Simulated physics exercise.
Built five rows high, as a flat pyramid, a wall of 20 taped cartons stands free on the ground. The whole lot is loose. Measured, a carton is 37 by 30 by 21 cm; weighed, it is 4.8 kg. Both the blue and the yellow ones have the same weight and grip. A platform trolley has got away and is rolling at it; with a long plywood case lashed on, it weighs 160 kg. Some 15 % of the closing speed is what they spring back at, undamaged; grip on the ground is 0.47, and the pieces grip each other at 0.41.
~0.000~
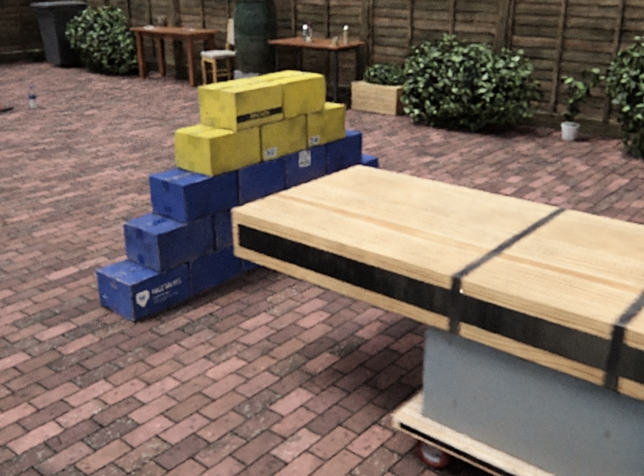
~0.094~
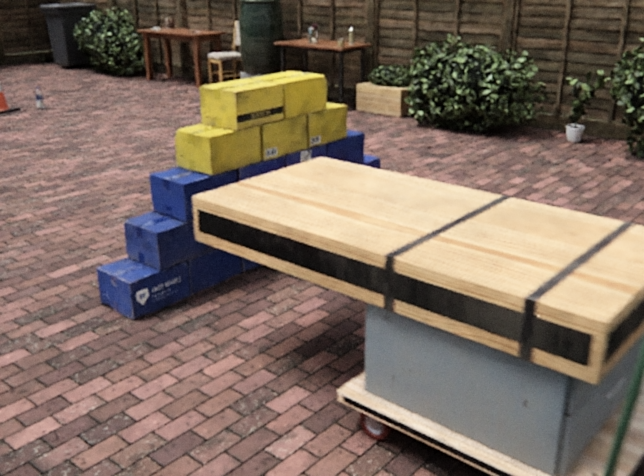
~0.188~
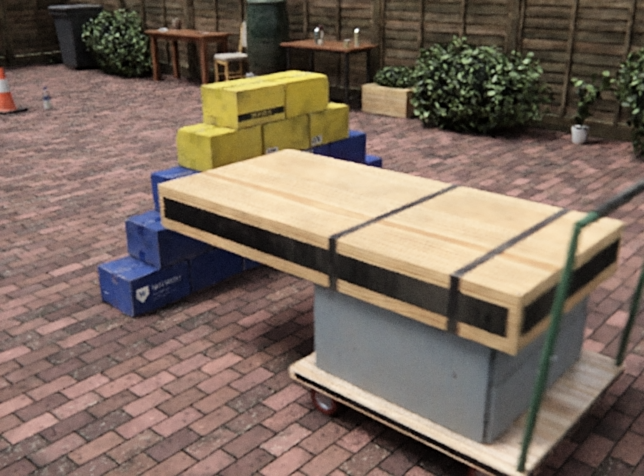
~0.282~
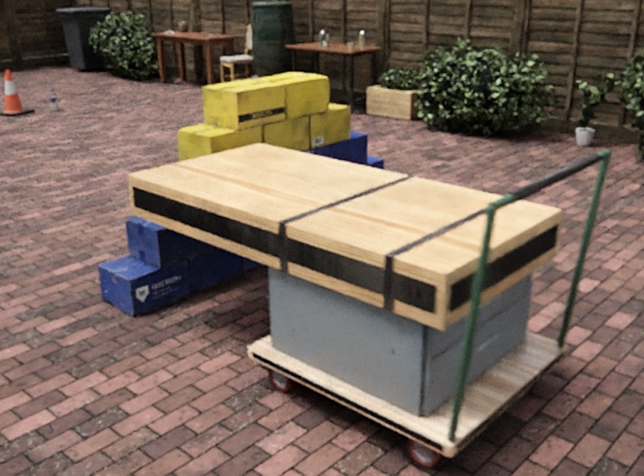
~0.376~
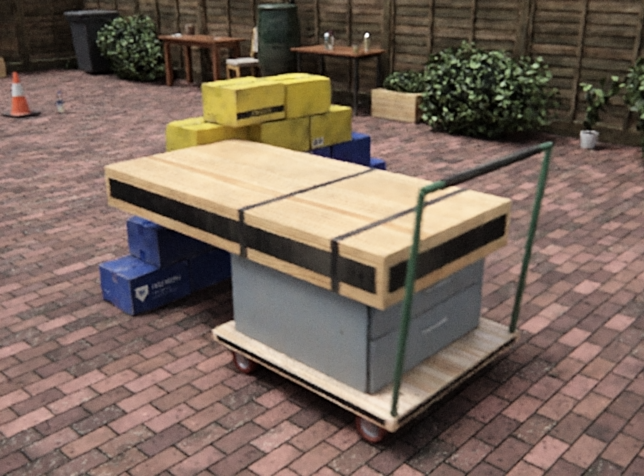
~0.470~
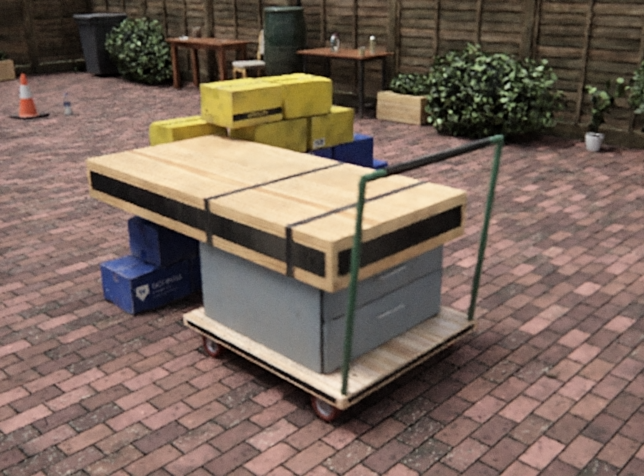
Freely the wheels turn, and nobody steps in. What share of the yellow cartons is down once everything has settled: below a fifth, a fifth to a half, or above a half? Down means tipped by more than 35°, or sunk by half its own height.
Above a half of them.
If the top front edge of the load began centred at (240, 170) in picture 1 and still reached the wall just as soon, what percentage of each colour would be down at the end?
Result - blue: 10%; yellow: 80%.
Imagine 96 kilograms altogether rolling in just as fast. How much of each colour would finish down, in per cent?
In that case blue comes to 10 and yellow to 80 percent.
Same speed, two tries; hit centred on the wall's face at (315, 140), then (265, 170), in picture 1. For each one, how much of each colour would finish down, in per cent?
You'd get blue at 30 followed by 40, and yellow at 80 followed by 100 percent.
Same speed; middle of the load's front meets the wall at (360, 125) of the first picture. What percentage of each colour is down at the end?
Then blue ends 20 per cent down and yellow 80 per cent.
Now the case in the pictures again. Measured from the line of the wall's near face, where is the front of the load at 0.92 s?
It is some 115 centimetres past it.
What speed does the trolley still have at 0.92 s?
Its speed is around 1.5 m/s.
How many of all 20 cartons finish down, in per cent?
I'd put it at about 35 percent.
By 0.92 s, load 1.16 m past the wall's line, still rolling; 1 of the 5 yellow cartons down (3 of 20 in all colours); top yellow carton tilted 5°; top blue carton moved 24 mm.
By 1.58 s, load 1.90 m past the wall's line, still rolling; 4 of the 5 yellow cartons down (6 of 20 in all colours); top yellow carton on its side; top blue carton moved 25 mm.
When it is over (3.3 s), load 2.02 m past the wall's line, still rolling; 4 of the 5 yellow cartons down (7 of 20 in all colours); top yellow carton 84 cm lower; top blue carton moved 25 mm. That is 80 per cent. In pixels of the last frame, middles, top yellow carton near (207, 179), top blue carton near (340, 153).
